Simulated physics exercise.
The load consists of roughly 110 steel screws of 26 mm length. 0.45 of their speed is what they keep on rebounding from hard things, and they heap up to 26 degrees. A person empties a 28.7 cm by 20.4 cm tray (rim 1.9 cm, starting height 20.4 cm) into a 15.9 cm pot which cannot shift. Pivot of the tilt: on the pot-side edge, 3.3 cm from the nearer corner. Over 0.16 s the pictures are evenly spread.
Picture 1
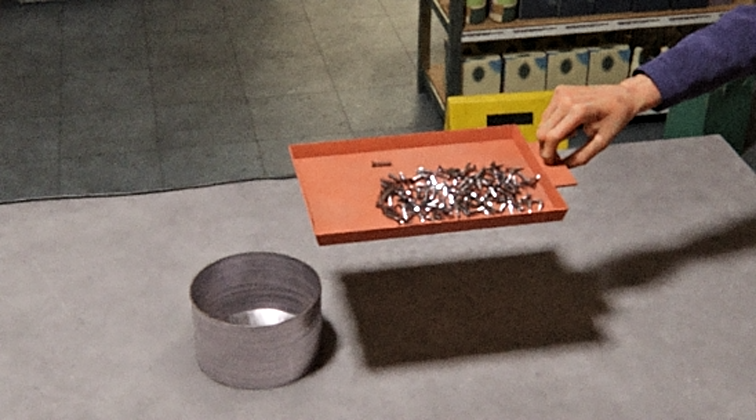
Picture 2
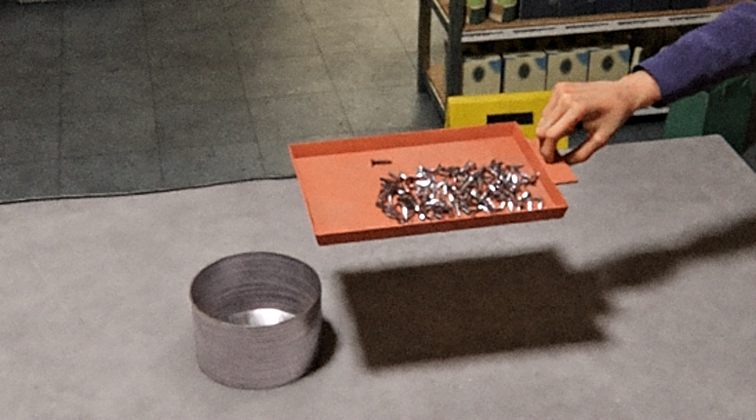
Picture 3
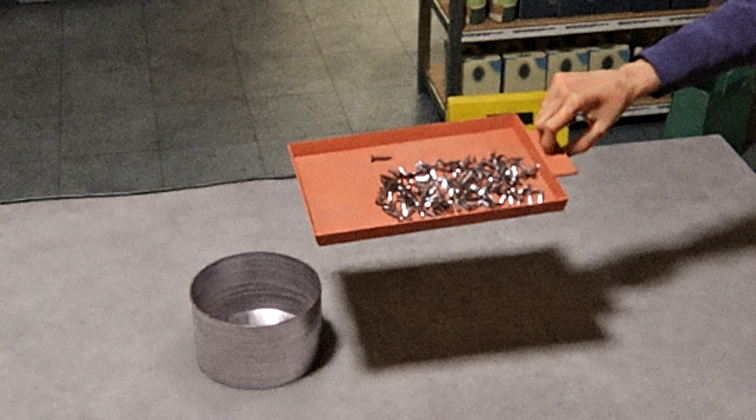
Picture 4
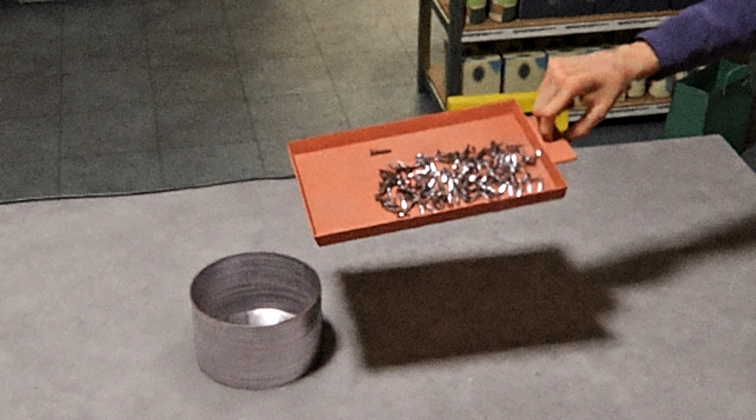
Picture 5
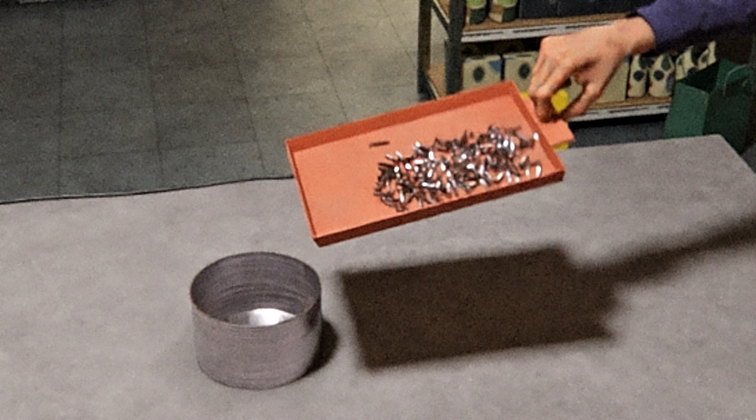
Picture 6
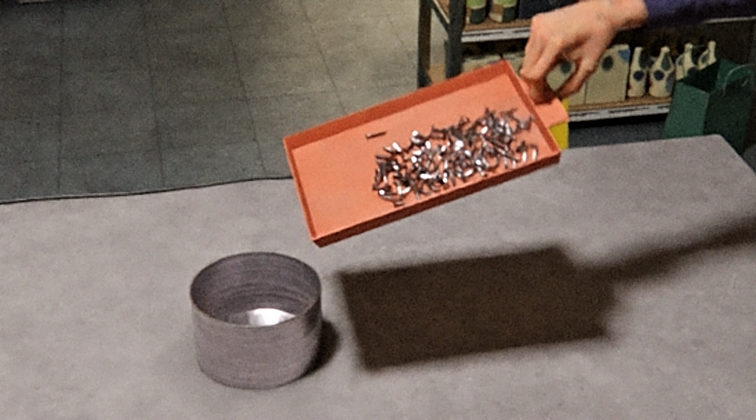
On a gray tabletop in a room with shelves behind, a hand at the right holds a level orange-red tray of small metal screws, with a round, dark gray pot below to its left. The hand slowly raises the tray's right end, slanting it down toward the left, while the screws stay heaped right of center.
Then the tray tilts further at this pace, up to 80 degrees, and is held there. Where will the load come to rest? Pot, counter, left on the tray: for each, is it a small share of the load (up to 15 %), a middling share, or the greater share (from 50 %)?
Pot: A middling share, counter: The greater share, tray: A small share.
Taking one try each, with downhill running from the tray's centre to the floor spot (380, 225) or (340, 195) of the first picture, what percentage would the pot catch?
I'd put it at about 0 per cent for the first tilt and about 85 per cent for the second.
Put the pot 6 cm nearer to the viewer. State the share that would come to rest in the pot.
It would be near 90 per cent.
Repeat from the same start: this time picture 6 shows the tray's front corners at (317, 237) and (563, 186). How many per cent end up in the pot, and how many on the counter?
Pot 0 % / counter 100 %.
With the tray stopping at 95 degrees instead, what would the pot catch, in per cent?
In that case some 30 per cent.
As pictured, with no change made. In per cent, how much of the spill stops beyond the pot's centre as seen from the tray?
Around 90 per cent, give or take.
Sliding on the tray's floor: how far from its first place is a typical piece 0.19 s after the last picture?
2 cm.
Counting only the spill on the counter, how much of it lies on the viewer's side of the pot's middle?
I'd put it at around 100 per cent.
Then, 0.19 s after the last picture, tilt 50 degrees; the tray holds 100 %, the pot 0 %.
Then, 0.32 s after the last picture, tilt 72 degrees; the tray holds 100 %, the pot 0 %.
Then, 0.57 s after the last picture, tilt 80 degrees; the tray holds 5 %, the pot 25 %.
In the end, pot 25 %, counter 75 %, tray 0 %.
